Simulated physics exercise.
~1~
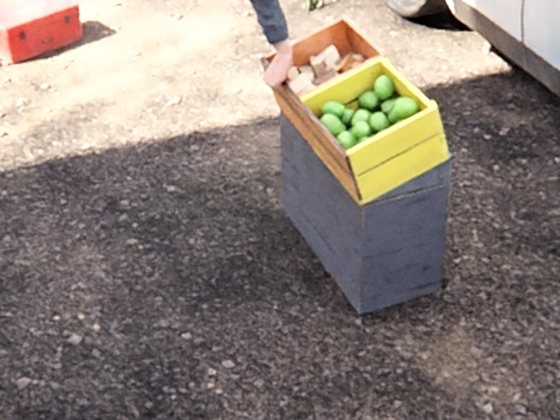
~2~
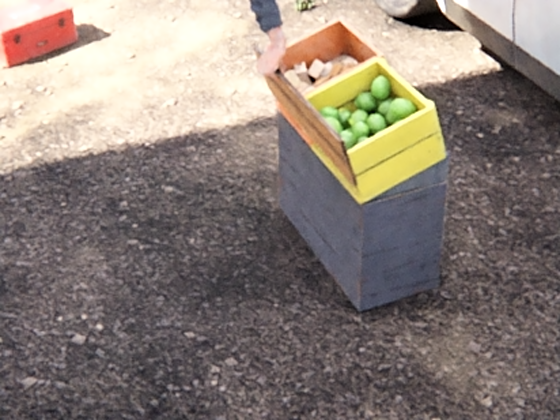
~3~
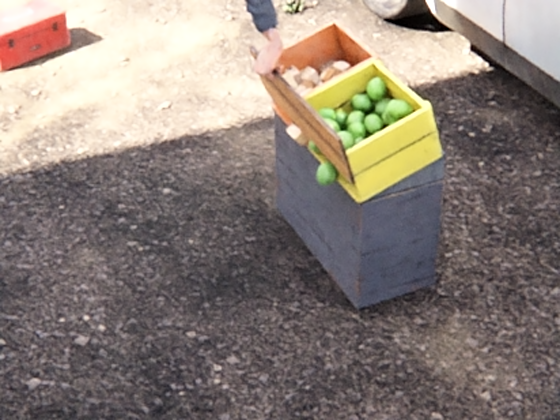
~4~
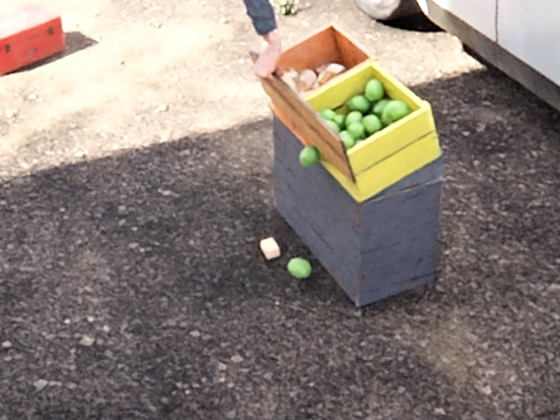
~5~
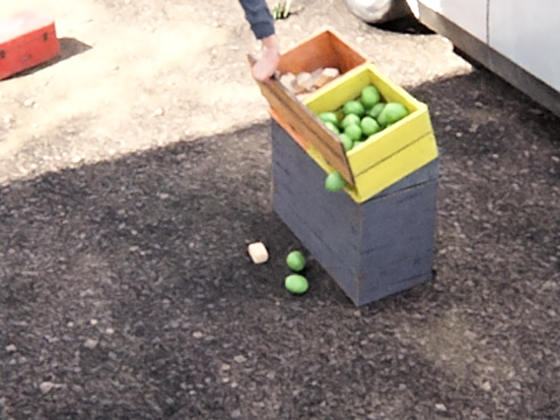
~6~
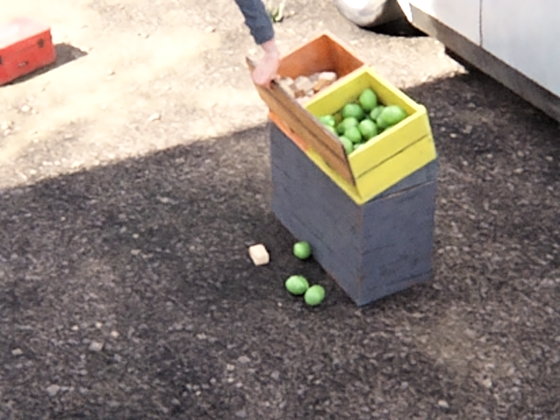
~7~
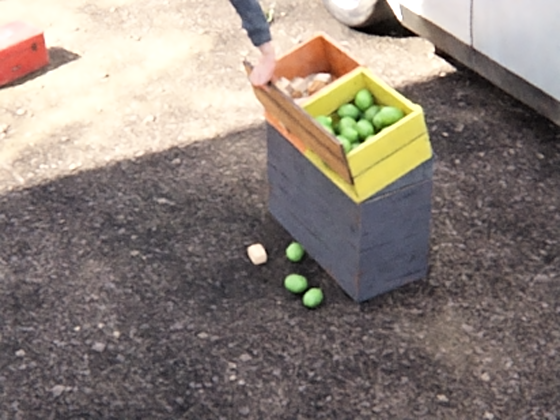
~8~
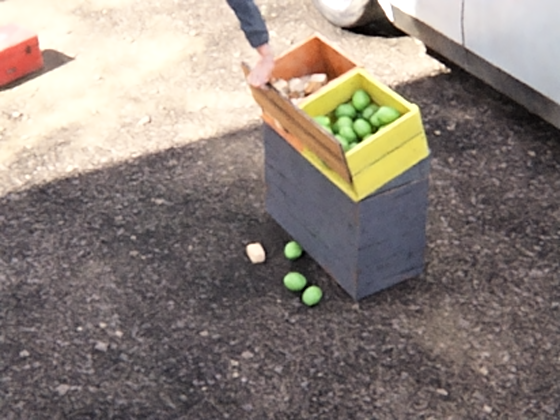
Three green limes and one wooden block dropped to the ground after a hand slightly raised the wooden gate across a yellow bin and an orange bin, and they lay beside the grey stand while the rest stayed in the bins.
